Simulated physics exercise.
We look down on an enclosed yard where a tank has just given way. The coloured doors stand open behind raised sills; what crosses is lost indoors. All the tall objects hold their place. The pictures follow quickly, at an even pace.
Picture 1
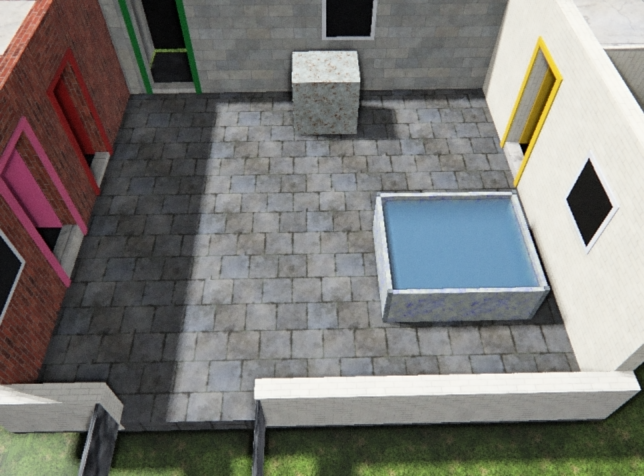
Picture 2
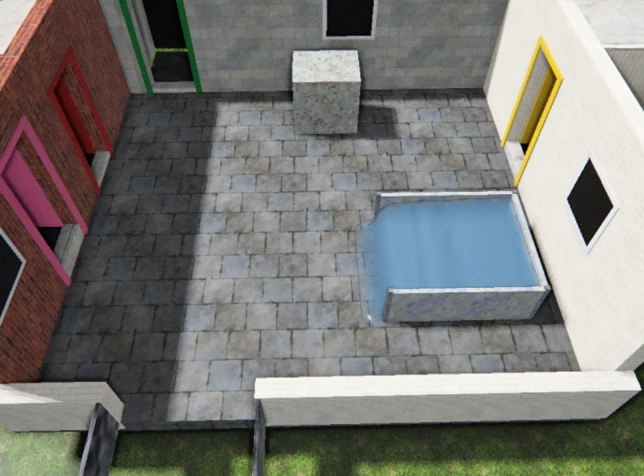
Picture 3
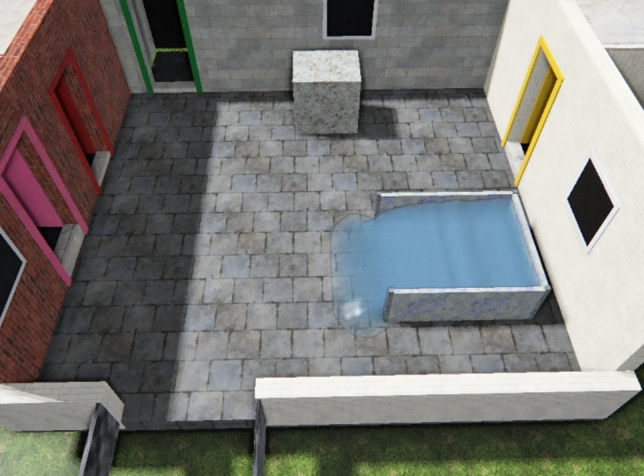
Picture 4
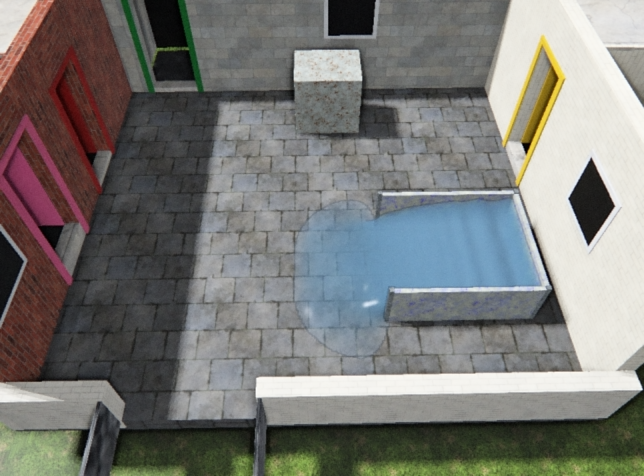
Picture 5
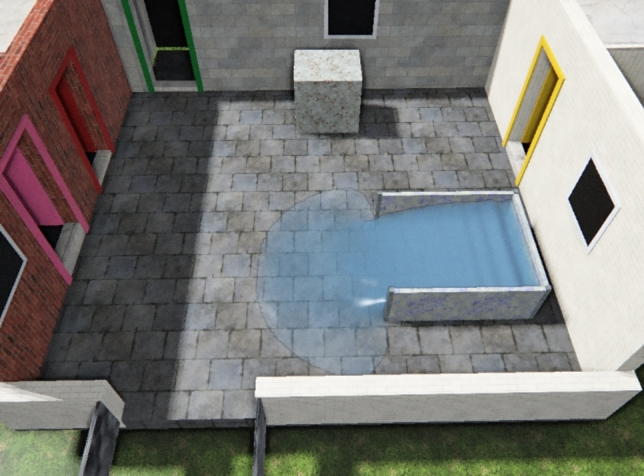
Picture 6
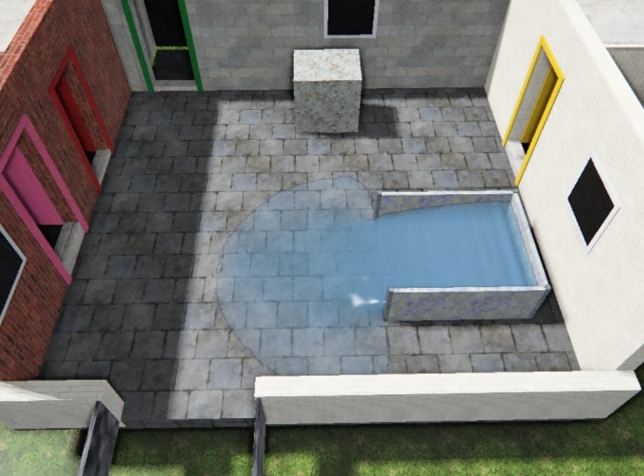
To begin with, still blue water fills a tank on the right of a paved, walled yard with coloured doorways and a pale stone block. The tank's left side opens and water pours out leftward, then fans across the paving in a widening, thinning rounded sheet.
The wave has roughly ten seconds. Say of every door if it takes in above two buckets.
The pink door admits no more than that; the green door lets in a lot; the red door lets in a lot; the yellow door admits no more than that.
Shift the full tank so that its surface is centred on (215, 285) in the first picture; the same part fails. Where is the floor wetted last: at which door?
The door marked yellow.
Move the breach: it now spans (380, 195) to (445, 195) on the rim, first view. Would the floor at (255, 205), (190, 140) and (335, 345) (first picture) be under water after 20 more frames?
In turn: Free of water, covered, no water.
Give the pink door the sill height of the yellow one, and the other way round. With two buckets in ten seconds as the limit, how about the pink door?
One by one: Pink door passes that mark.
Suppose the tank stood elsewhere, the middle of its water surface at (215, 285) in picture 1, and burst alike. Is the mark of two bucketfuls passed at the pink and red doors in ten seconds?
The pink door takes more; the red door takes less.
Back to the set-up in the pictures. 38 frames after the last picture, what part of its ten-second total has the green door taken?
Some 80 per cent.
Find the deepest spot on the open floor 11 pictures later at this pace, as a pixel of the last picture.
I would point to (30, 403).
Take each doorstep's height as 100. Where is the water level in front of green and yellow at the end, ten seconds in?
Near 80 and 10 in a hundred.
A moment on, water covers 40 % of the floor; the pink door wet at the sill, nothing in, the green door not reached, the red door not reached, the yellow door not reached.
Next, water covers 50 % of the floor; the pink door wet at the sill, nothing in, the green door not reached, the red door wet at the sill, nothing in, the yellow door not reached.
Then, water covers 60 % of the floor; the pink door wet at the sill, nothing in, the green door wet at the sill, nothing in, the red door over two buckets in, the yellow door not reached.
Later, water covers 60 % of the floor; the pink door wet at the sill, nothing in, the green door over two buckets in, the red door over two buckets in, the yellow door not reached.
In the end, water covers 80 % of the floor; the pink door wet at the sill, nothing in, the green door over two buckets in, the red door over two buckets in, the yellow door not reached.
